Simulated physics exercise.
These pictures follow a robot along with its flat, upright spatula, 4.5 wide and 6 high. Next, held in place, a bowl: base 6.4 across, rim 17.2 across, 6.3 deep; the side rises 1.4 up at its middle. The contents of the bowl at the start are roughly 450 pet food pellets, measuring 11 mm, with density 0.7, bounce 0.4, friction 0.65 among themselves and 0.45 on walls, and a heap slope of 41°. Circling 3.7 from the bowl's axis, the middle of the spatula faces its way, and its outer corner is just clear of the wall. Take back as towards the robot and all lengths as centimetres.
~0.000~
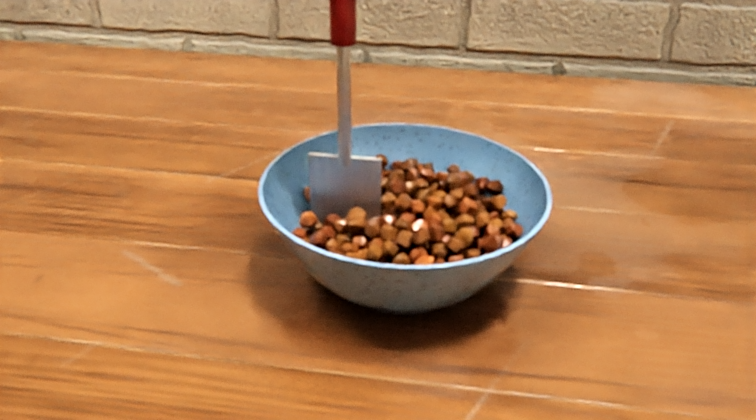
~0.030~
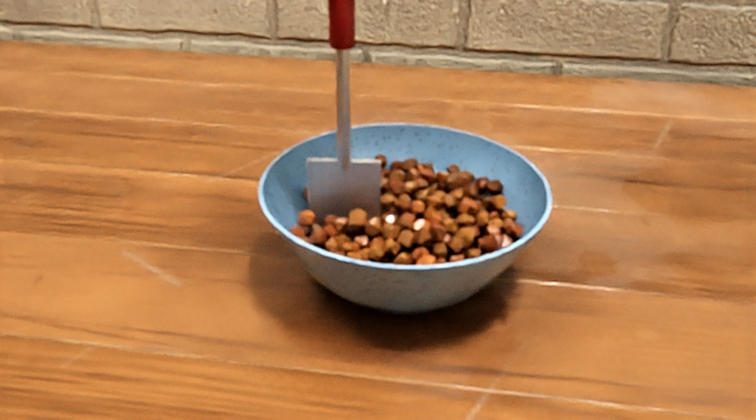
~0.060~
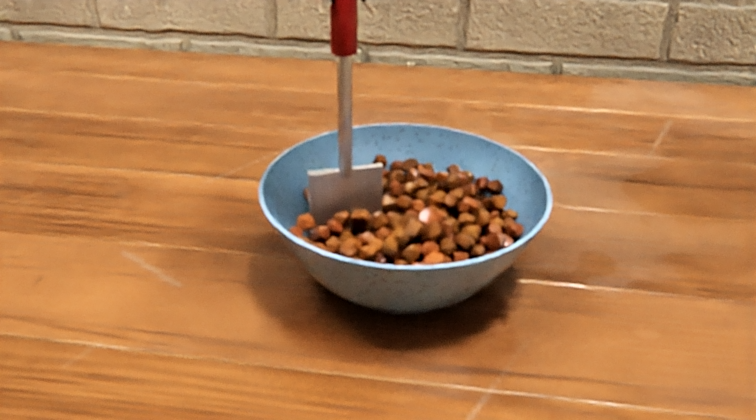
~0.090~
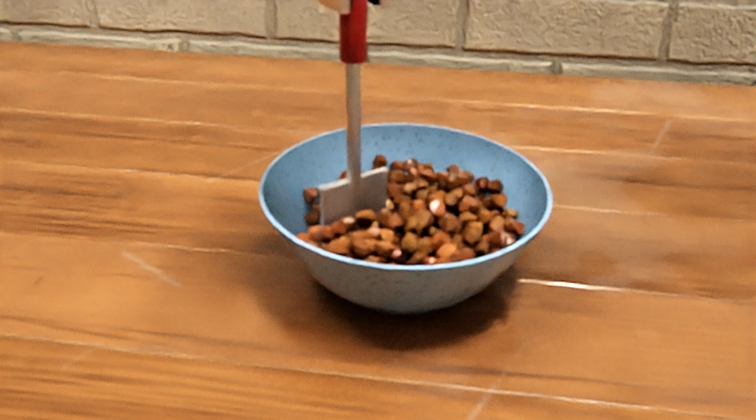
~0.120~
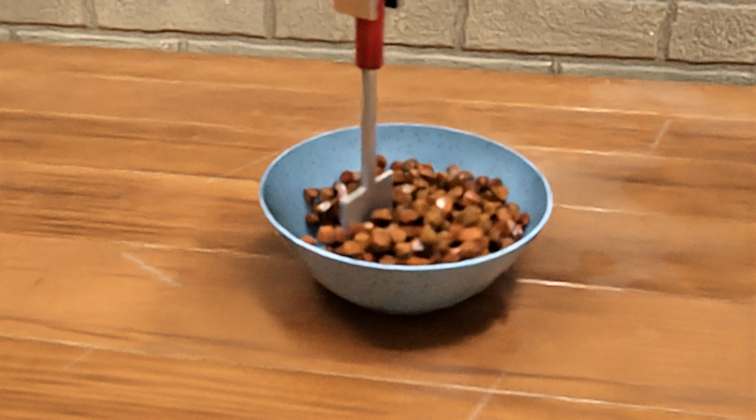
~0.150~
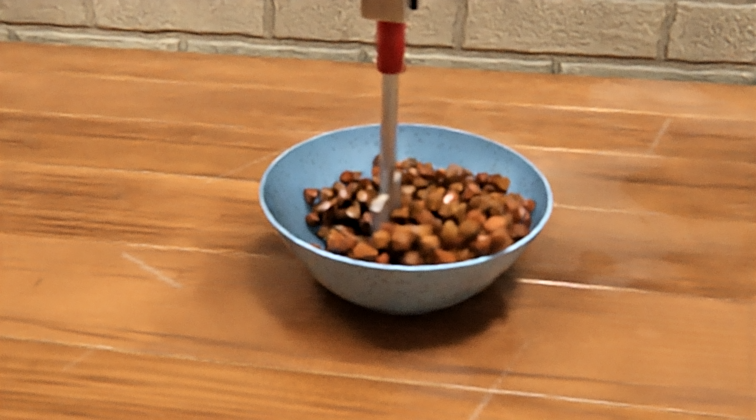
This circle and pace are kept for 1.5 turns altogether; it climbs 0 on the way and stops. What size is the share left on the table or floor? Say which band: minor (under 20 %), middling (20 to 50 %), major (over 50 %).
Band: Middling.
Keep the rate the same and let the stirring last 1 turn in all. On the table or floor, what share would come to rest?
I'd reckon near 30 per cent.
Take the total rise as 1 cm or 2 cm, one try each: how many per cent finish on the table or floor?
It comes to about 35 per cent and about 30 per cent.
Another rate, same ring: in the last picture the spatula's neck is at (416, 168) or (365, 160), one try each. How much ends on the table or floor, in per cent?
Roughly 50 per cent on the first try and 30 per cent on the second.
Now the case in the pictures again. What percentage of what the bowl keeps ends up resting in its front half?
I'd put it at roughly 30 per cent.
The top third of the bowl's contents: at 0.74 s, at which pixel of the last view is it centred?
I'd say about (426, 242).
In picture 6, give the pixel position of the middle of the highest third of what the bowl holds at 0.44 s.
Centre estimate: Approx. (381, 139) px.
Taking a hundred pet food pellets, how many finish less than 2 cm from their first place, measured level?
Around 5 in a hundred.
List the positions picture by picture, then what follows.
The first picture shows the spatula neck at (345, 134), 0° round; upper third of the load around (417, 216), from x 300 to 515, top at y 160; 451 in the bowl.
The second picture shows the spatula neck at (344, 137), 7° round; upper third of the load around (416, 219), from x 295 to 515, top at y 160.
The third picture shows the spatula neck at (345, 146), 24° round; upper third of the load around (411, 221), from x 295 to 515, top at y 165.
The fourth picture shows the spatula neck at (354, 154), 43° round; upper third of the load around (414, 226), from x 300 to 515, top at y 165.
The fifth picture shows the spatula neck at (369, 162), 61° round; upper third of the load around (429, 230), from x 305 to 520, top at y 165.
The sixth picture shows the spatula neck at (388, 167), 80° round; upper third of the load around (450, 227), from x 310 to 530, top at y 165; 451 in the bowl.
After 0.44 s, 259° round, highest piece 10 above the table; 377 in the bowl, 49 on the table or floor, 25 in flight or on the tool.
After 0.74 s, 78° round, highest piece 9 above the table; 313 in the bowl, 127 on the table or floor, 11 in flight or on the tool.
After 1.08 s, 180° round, highest piece 7 above the table; 274 in the bowl, 176 on the table or floor, 1 in flight or on the tool.
After 1.78 s, 180° round, highest piece 7 above the table; 274 in the bowl, 177 on the table or floor.
In the end, 274 in the bowl, 177 on the table or floor. That is 39 % on the table or floor.
